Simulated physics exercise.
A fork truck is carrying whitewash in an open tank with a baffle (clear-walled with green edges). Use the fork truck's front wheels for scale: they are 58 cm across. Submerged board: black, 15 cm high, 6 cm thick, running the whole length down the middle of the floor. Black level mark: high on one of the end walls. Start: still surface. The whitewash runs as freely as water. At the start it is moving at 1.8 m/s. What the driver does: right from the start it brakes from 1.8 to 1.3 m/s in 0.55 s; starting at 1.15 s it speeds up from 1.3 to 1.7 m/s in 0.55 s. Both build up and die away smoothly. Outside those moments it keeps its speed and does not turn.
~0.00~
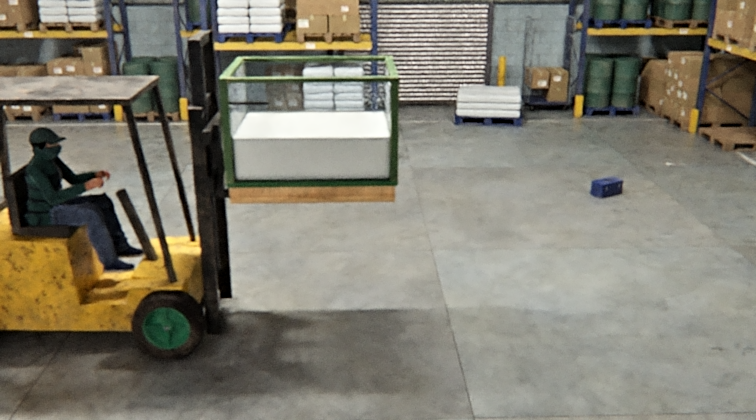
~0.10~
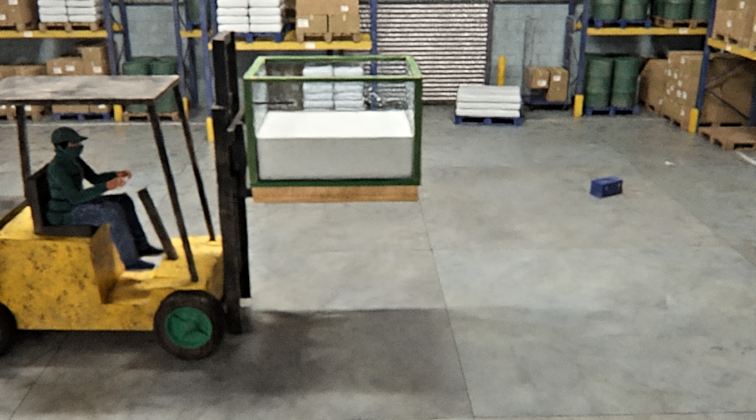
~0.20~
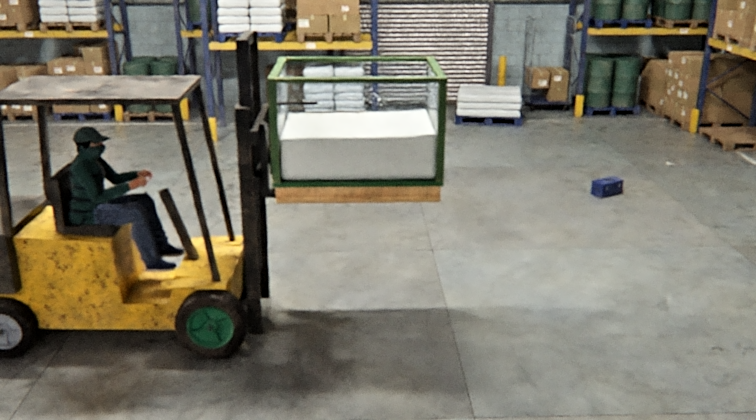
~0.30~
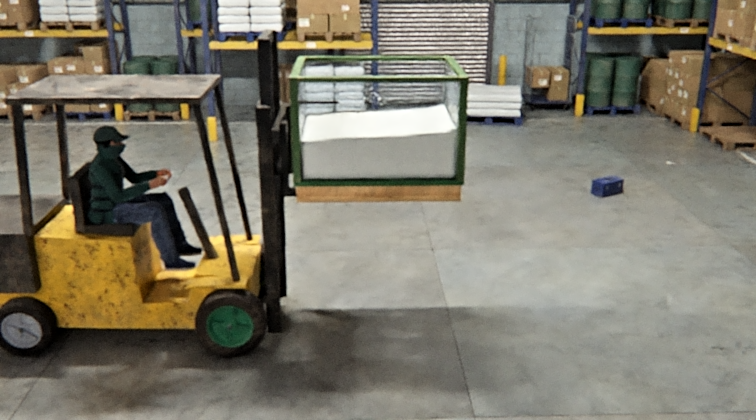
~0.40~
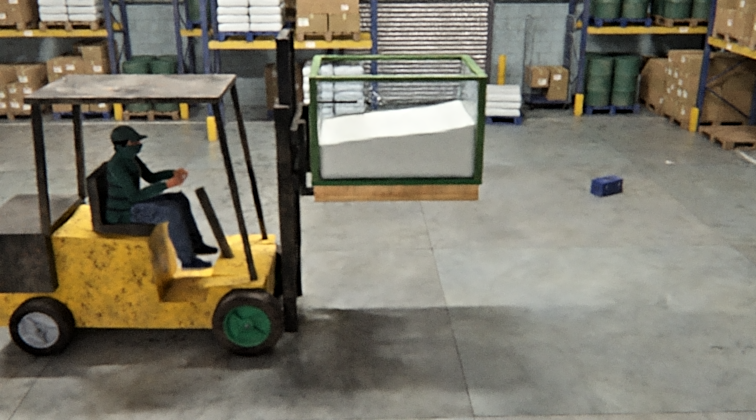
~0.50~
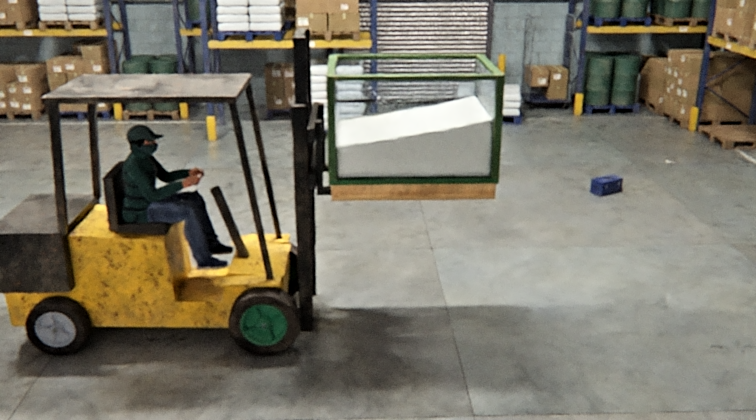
Yellow forklift driving right across a warehouse floor, carrying a green-edged clear tank as the white liquid inside slopes up towards the right.
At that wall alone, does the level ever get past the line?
No.
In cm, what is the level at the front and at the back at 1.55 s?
Some 22 cm in front and some 46 cm behind.
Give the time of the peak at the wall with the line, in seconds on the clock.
3.0 s.
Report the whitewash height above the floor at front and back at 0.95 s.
It reads roughly 34 cm up front and 34 cm at the back.
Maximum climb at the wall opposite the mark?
It peaks near 50 cm.
Then, 0.95 s in, it stands 34 cm high behind and 35 cm in front; all of it is still inside.
Then, 1.55 s in, it stands 47 cm high behind and 22 cm in front; all of it is still inside.
Then, 2.20 s in, it stands 28 cm high behind and 49 cm in front; all of it is still inside.
Then, 4.68 s in, the waves are smaller; the highest at the back wall was 55 cm, at 3.05 s, against a line at 60 cm.
